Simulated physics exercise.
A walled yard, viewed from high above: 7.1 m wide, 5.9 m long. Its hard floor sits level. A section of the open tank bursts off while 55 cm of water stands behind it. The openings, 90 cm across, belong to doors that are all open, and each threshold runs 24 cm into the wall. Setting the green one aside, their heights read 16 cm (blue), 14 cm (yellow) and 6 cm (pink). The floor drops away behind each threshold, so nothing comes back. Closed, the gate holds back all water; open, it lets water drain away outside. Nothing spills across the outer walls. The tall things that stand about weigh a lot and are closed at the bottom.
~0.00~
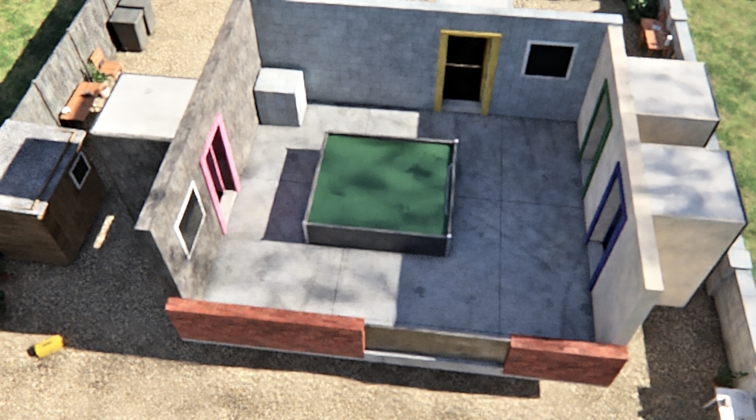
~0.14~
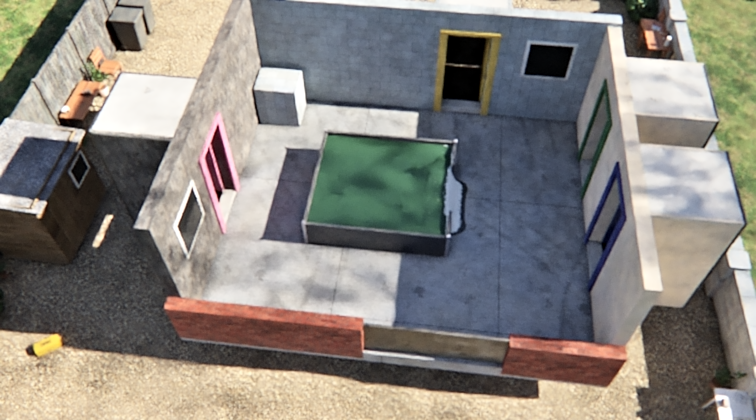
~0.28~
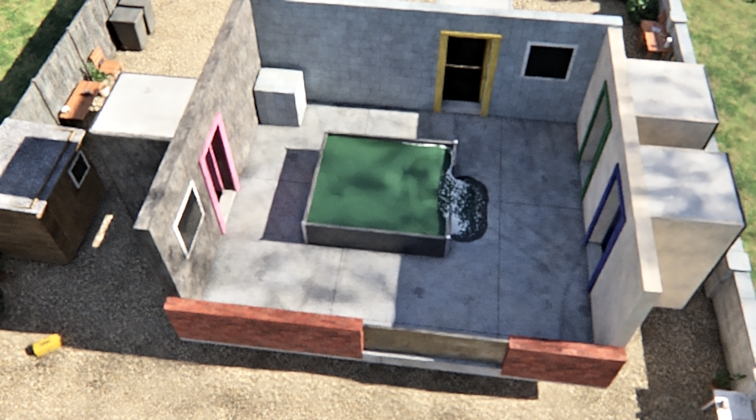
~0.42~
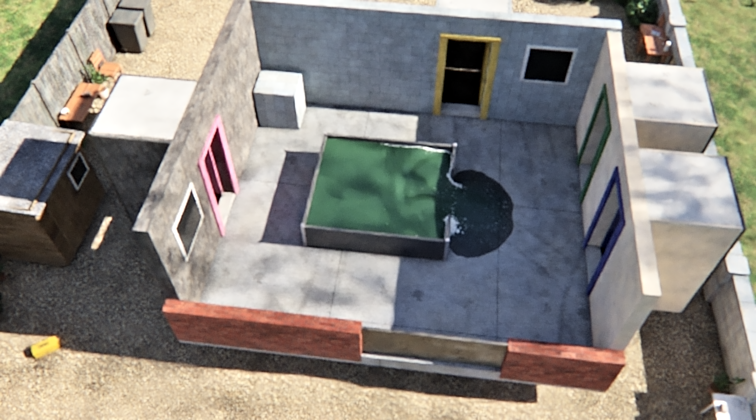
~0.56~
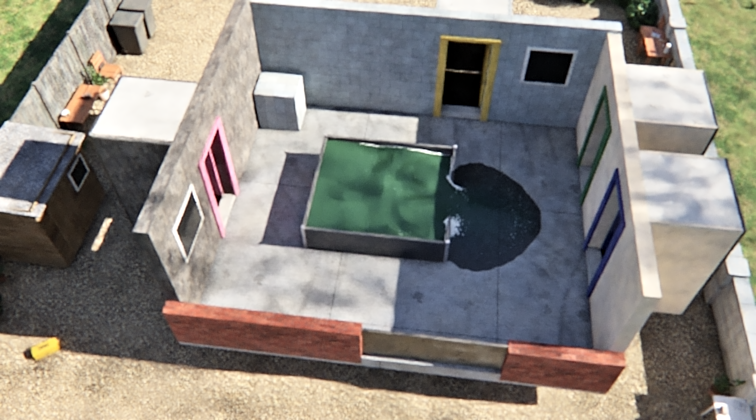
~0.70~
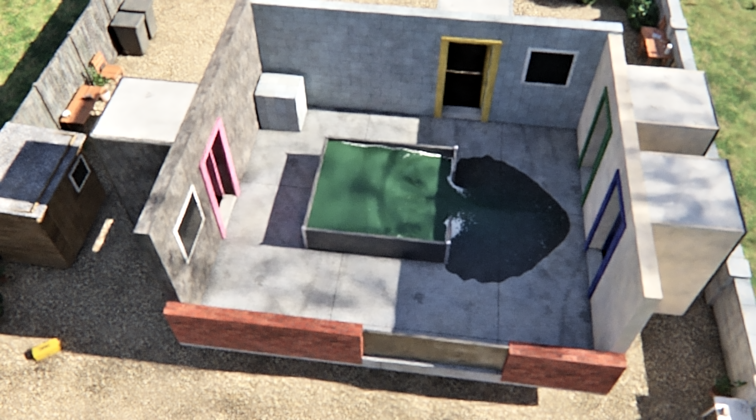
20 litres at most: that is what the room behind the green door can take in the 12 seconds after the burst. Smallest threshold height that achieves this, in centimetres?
20 cm.
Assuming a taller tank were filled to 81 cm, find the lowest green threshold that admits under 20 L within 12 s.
Minimum height: Approx. 31 cm.
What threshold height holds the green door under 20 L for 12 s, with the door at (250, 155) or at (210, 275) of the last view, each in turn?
Roughly 7.5 cm for the first and 9.0 cm for the second.
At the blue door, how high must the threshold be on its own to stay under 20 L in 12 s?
Blue door, minimum about 19 cm.
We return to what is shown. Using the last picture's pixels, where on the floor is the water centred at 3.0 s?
The centre of all the water is around (444, 218).
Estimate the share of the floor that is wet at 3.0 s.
Around 35 per cent of the free floor.
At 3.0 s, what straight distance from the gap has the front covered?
Roughly 4.2 m.
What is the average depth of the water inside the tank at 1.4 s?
Around 43 cm on average.
After 1.4 s water covers 25 % of the floor, deepest (33 cm) near (455, 216); 11 cm at the green door, 3 litres in over its 8 cm threshold.
After 3.0 s water covers 35 % of the floor, deepest (32 cm) near (575, 132); 21 cm at the green door, 108 litres in over its 8 cm threshold.
After 12.0 s water covers 100 % of the floor, deepest (13 cm) near (235, 201); 8 cm at the green door, 257 litres in over its 8 cm threshold.
At the green door as built, the water arrived by 1.1 s and peaked near 22 cm at 2.6 s.
With a threshold of 16 cm, 55 litres would have come in within the 12 s; with 21.5 cm, 9 litres. So under 20 litres takes about 20 cm.
